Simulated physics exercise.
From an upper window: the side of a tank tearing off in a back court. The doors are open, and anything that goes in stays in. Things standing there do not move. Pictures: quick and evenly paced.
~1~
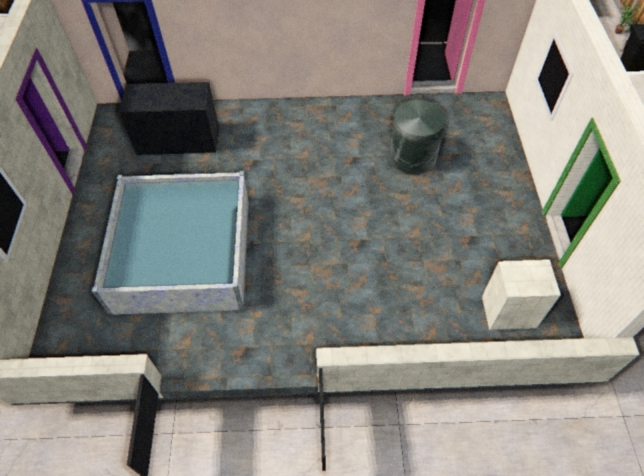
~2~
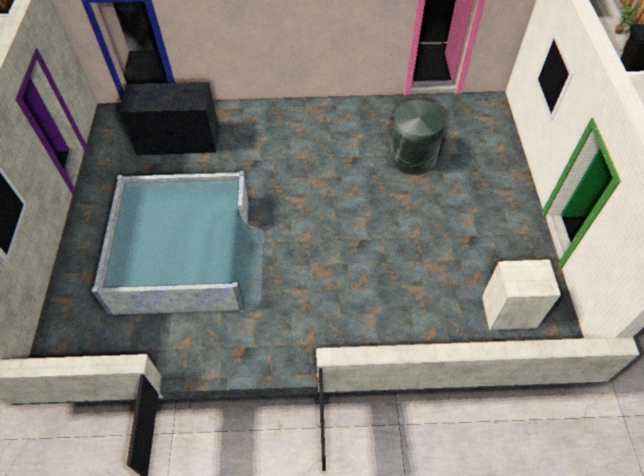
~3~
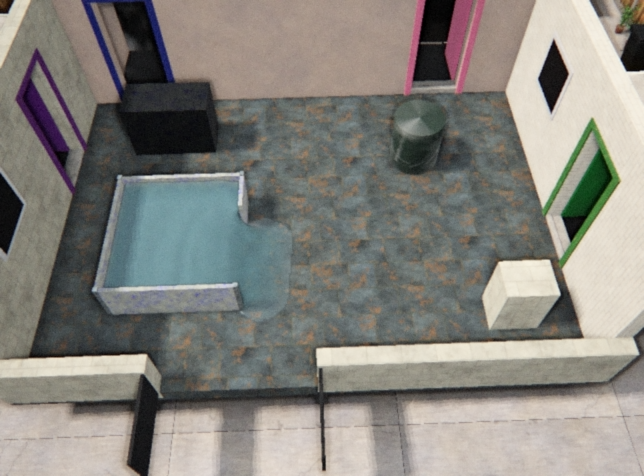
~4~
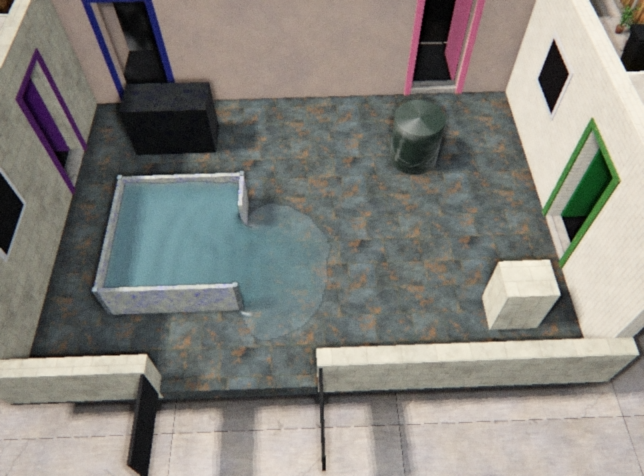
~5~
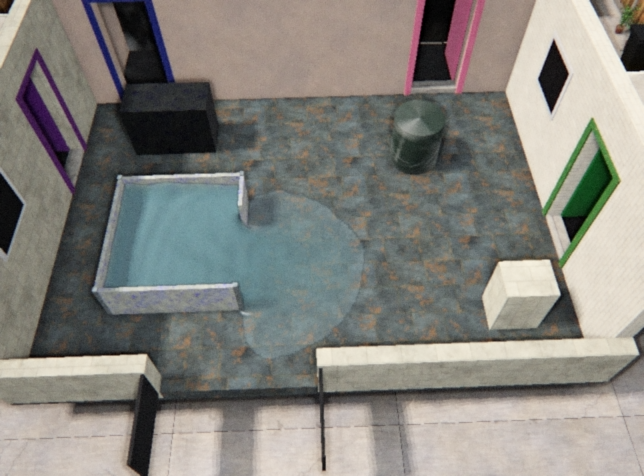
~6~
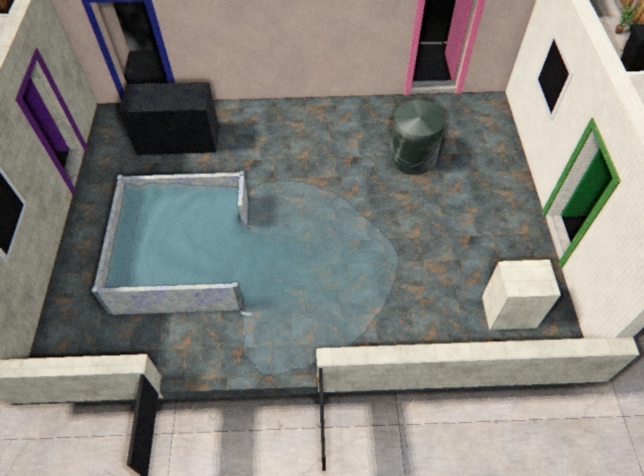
A tank's right side opens and water spreads quickly rightward across the dark courtyard floor.
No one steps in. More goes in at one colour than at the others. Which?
It is green.
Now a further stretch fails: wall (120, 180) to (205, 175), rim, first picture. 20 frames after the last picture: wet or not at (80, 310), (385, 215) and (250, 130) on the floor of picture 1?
Listed as asked, the three spots end up wetted, wetted and wetted.
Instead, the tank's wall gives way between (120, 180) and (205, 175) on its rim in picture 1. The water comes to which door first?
Answer: The purple-painted one.
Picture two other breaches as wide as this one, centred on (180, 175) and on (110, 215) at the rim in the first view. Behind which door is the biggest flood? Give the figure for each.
In turn: The door marked purple, the one in purple.
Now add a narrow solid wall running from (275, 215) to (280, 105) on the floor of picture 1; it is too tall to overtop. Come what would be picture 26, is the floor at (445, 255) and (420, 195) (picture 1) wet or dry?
Taking the two points in order, the first is swamped and the second is swamped.
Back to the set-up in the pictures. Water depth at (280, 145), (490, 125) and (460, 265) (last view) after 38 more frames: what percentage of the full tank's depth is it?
First spot roughly 0 %, second 10 %, third 16 %.
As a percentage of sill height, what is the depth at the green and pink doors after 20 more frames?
Respectively about 380 and 0 per cent.
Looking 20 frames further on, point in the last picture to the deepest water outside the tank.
Roughly (583, 360).
A moment on, water covers 30 % of the floor; green door not reached, blue door not reached, purple door not reached, pink door not reached.
Next, water covers 40 % of the floor; green door some in, blue door not reached, purple door not reached, pink door not reached.
Then, water covers 45 % of the floor; green door a lot in, blue door not reached, purple door not reached, pink door not reached.
Later, water covers 55 % of the floor; green door a lot in, blue door not reached, purple door not reached, pink door wet at the sill, nothing in.
In the end, water covers 80 % of the floor; green door a lot in, blue door wet at the sill, nothing in, purple door not reached, pink door a trickle in; the green door has let in the most.
